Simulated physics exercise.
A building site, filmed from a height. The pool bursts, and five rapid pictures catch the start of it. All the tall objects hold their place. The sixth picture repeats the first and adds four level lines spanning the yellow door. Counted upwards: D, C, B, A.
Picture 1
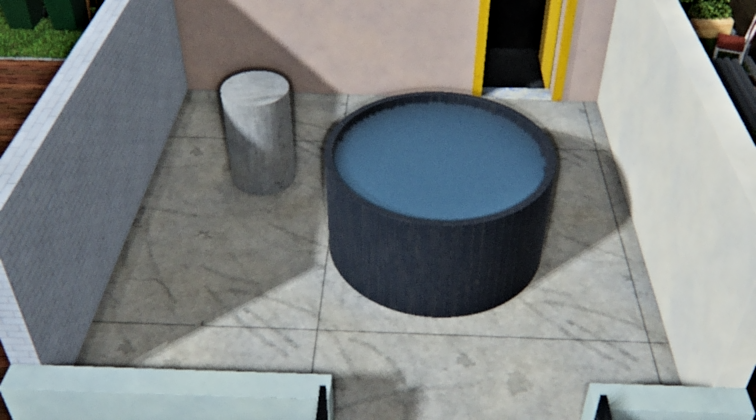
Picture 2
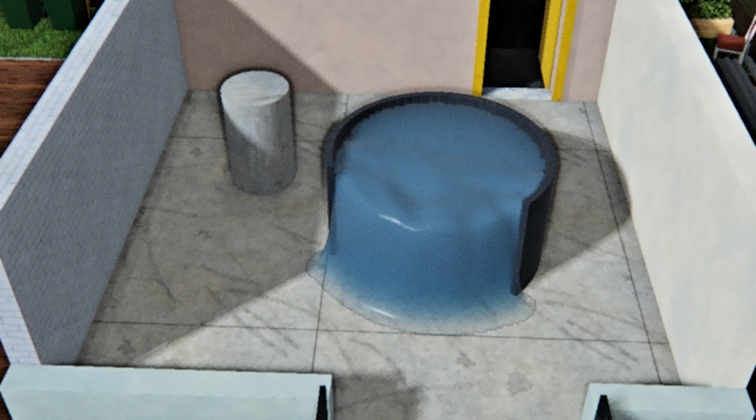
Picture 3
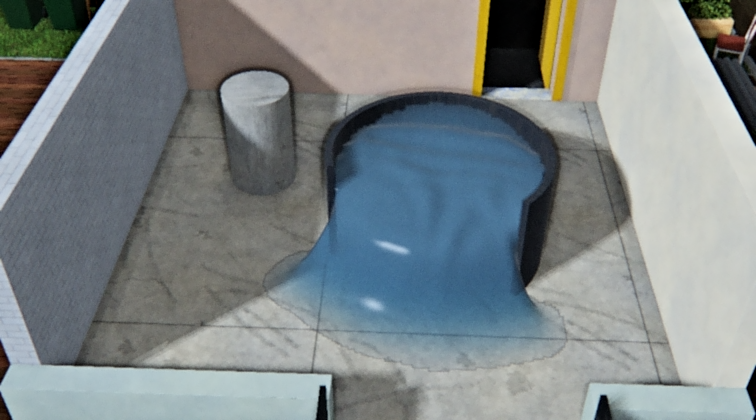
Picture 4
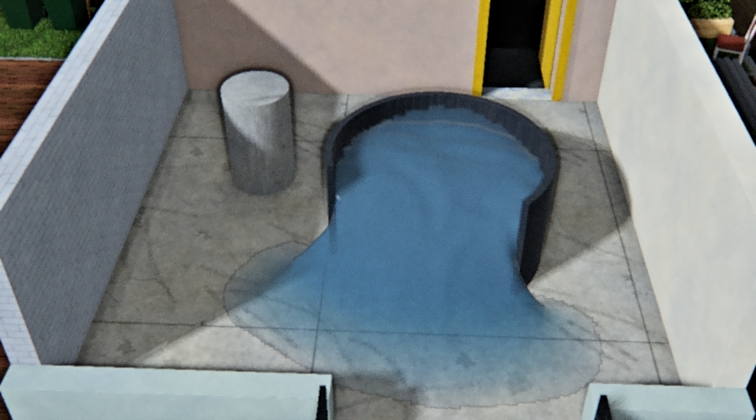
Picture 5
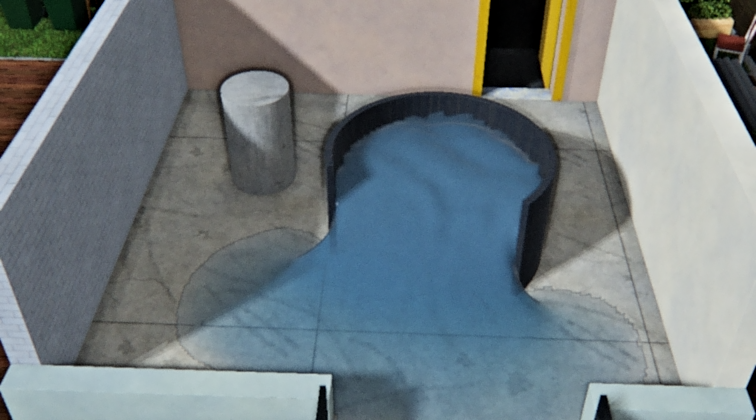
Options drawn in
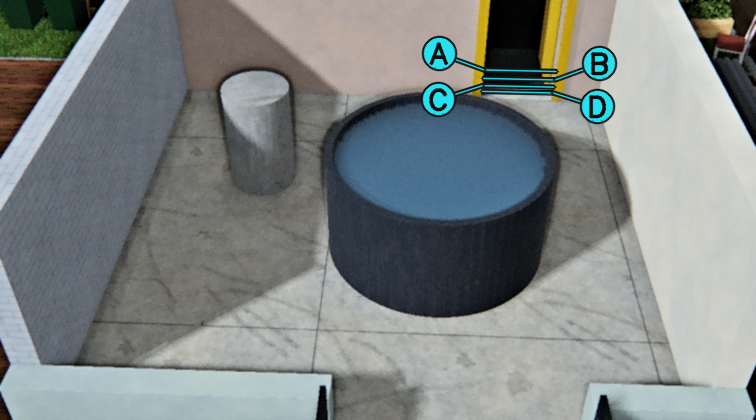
A round, dark-walled pool of blue water stands on the grey concrete floor of a walled yard, seen from a fixed, raised viewpoint. A pale grey cylinder stands to its left, a yellow-framed doorway is behind, and low pale walls flank a gap in front. The pool's front side opens, and water pours forward, spreading across the floor to both sides and into the gap as the level inside drops.
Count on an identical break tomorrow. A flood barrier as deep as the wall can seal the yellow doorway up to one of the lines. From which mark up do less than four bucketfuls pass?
D.
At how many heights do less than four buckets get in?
All of them.
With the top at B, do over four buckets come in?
No, not at all.
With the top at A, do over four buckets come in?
No.
On the marked copy, A at (520, 70); B at (519, 79); C at (518, 86); D at (517, 92); from the bottom up D, C, B, A.
For line A, nothing gets over.
For line B, nothing gets over.
For line C, nothing gets over.
For line D, a splash gets over, under a bucket.
